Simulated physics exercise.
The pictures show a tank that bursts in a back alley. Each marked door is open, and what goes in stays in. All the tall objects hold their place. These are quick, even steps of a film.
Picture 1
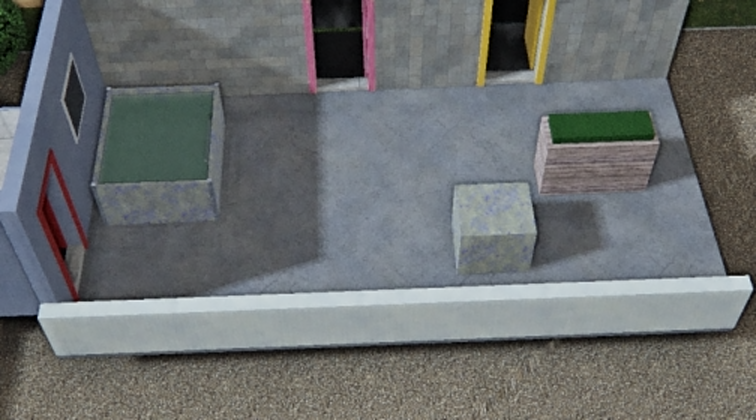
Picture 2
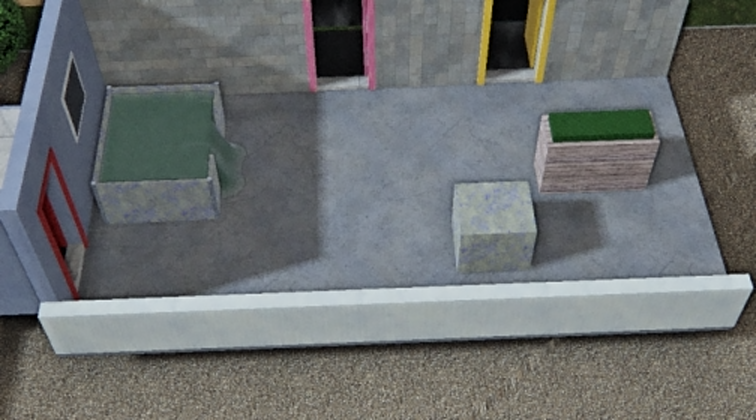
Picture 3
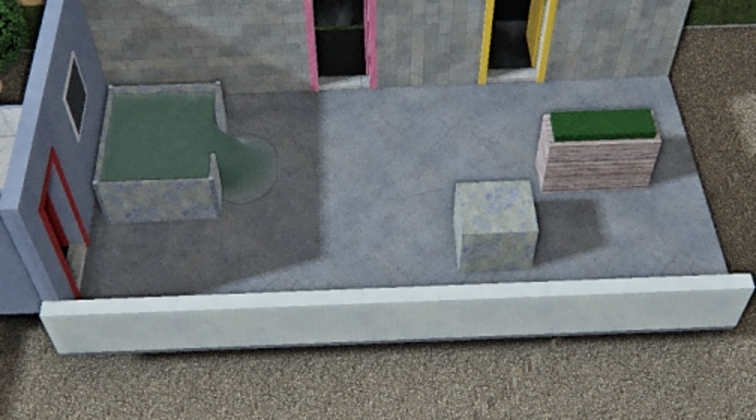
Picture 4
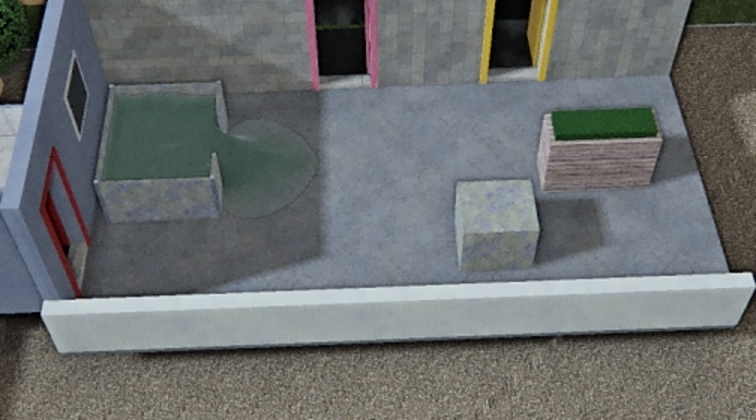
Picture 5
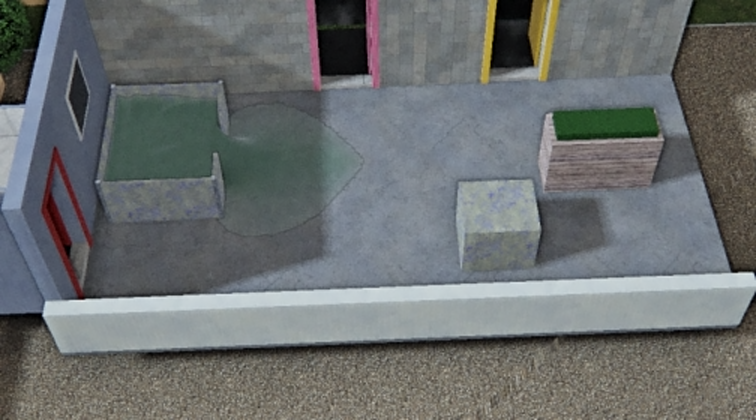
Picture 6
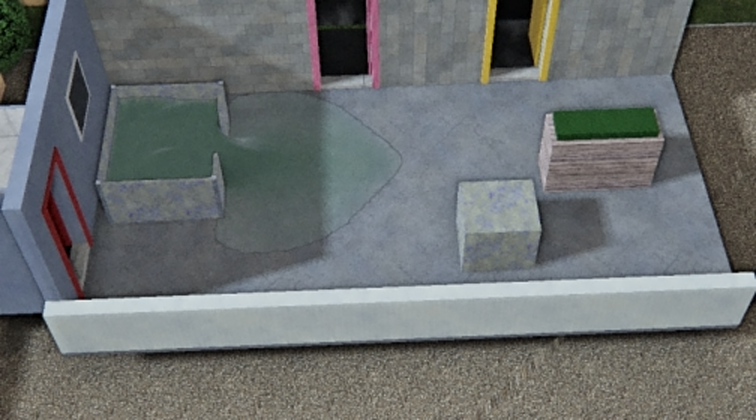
Green water bursting through a gap in the right side of a square tank and fanning out across a grey paved yard.
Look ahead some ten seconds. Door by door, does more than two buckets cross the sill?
In the end: The yellow door holds within the limit; the pink door floods; the red door holds within the limit.
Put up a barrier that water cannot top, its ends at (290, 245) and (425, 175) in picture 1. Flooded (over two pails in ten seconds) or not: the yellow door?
My reading: Yellow takes more.
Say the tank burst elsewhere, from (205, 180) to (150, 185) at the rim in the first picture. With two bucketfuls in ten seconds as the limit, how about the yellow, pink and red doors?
My reading: Yellow keeps below it; pink is under; red is over.
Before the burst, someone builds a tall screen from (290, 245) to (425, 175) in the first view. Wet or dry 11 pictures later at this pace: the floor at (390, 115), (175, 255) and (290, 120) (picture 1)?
In that order: Covered, not flooded, wet.
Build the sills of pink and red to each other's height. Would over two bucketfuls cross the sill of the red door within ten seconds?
Red stays under.
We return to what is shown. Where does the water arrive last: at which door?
I say the red-painted one.
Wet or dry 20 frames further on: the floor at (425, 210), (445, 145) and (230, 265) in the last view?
In that order: Flooded, wet, clear.
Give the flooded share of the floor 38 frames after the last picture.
About 85 per cent.
A moment on, water covers 40 % of the floor; the yellow door not reached, the pink door wet at the sill, nothing in, the red door not reached.
Next, water covers 60 % of the floor; the yellow door wet at the sill, nothing in, the pink door over two buckets in, the red door not reached.
Then, water covers 80 % of the floor; the yellow door wet at the sill, nothing in, the pink door over two buckets in, the red door not reached.
Later, water covers 85 % of the floor; the yellow door wet at the sill, nothing in, the pink door over two buckets in, the red door not reached.
In the end, water covers 95 % of the floor; the yellow door wet at the sill, nothing in, the pink door over two buckets in, the red door wet at the sill, nothing in.
